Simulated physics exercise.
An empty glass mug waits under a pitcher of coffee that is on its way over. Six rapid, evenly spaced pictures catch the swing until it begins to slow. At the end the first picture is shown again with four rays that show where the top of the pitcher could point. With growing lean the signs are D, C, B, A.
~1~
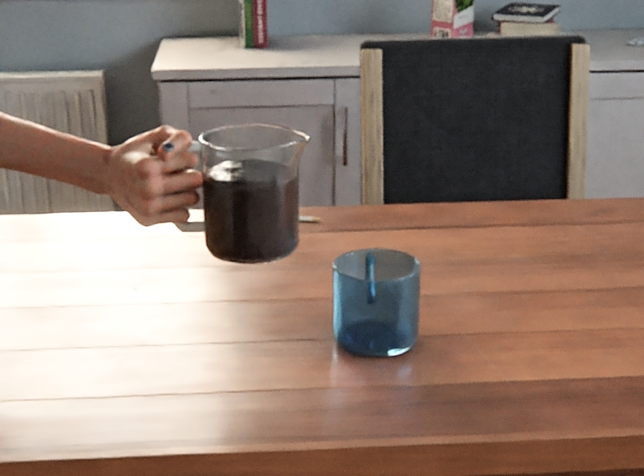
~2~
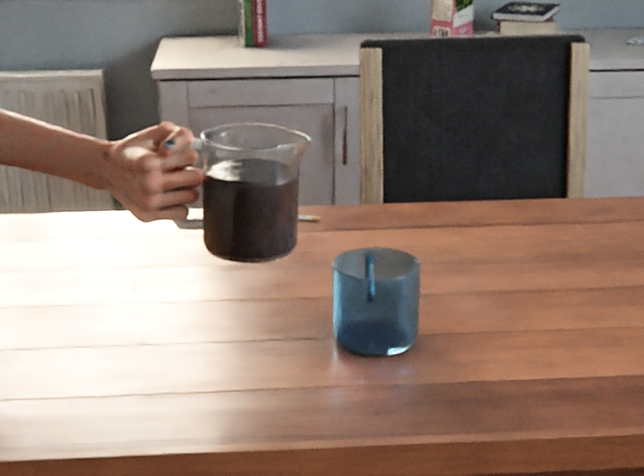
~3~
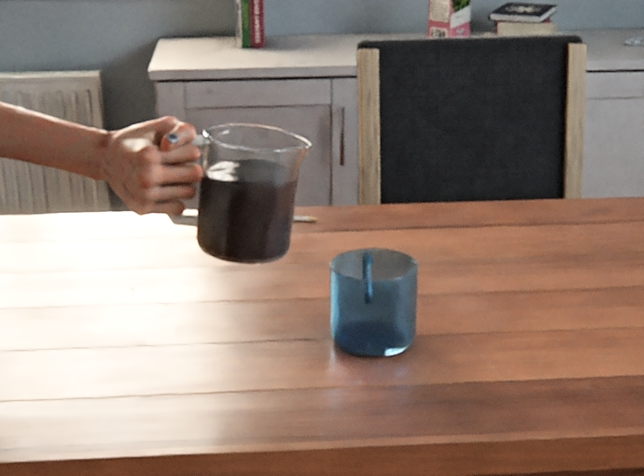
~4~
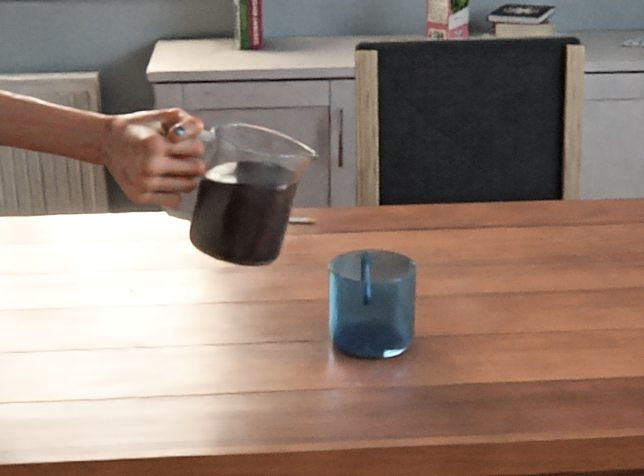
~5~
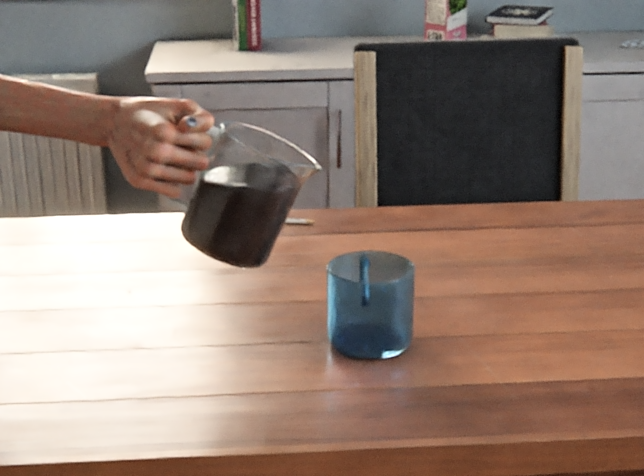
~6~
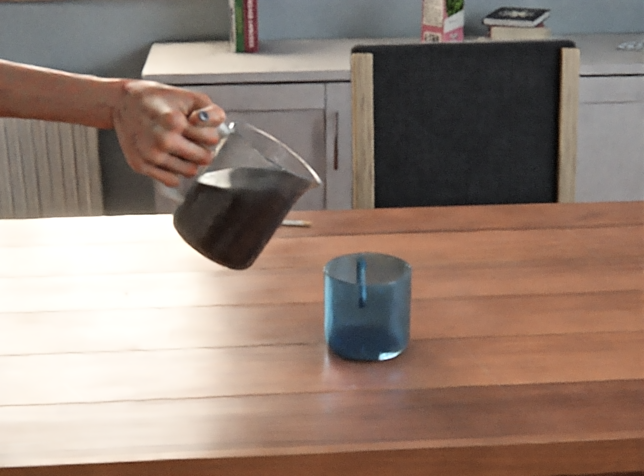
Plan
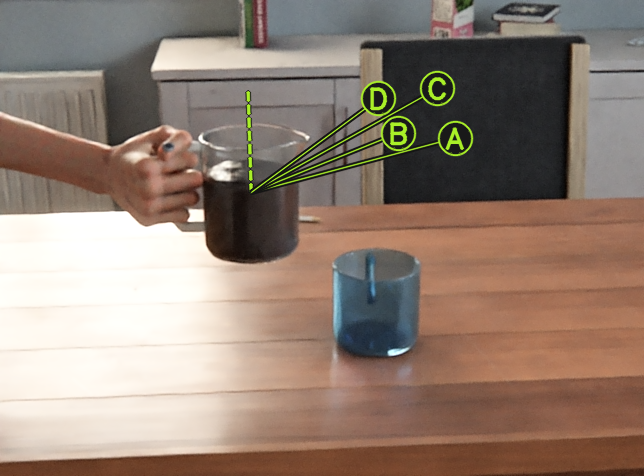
A hand reaching in from the left grips a clear glass pitcher of dark coffee above a wooden table, seen from slightly above at the table's near side. An empty blue glass mug stands to the right, with a dark-backed chair, pale cabinets and a radiator behind. The hand holds the pitcher nearly still, then steadily tilts it rightward, the coffee staying inside, while the view shifts very slightly.
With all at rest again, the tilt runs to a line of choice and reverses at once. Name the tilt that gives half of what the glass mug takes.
B works best here.
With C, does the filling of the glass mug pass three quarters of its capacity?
No, it does not.
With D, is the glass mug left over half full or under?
Under half.
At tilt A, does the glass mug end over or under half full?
Over half.
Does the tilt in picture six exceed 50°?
No.
On the marked copy, A at (439, 142); B at (382, 139); C at (422, 97); D at (365, 108).
For tilt A, the glass mug ends with about 65 % of what it can hold.
For tilt B, the glass mug ends with about 49 % of what it can hold.
For tilt C, the glass mug ends with about 33 % of what it can hold.
For tilt D, the glass mug ends with about 20 % of what it can hold.
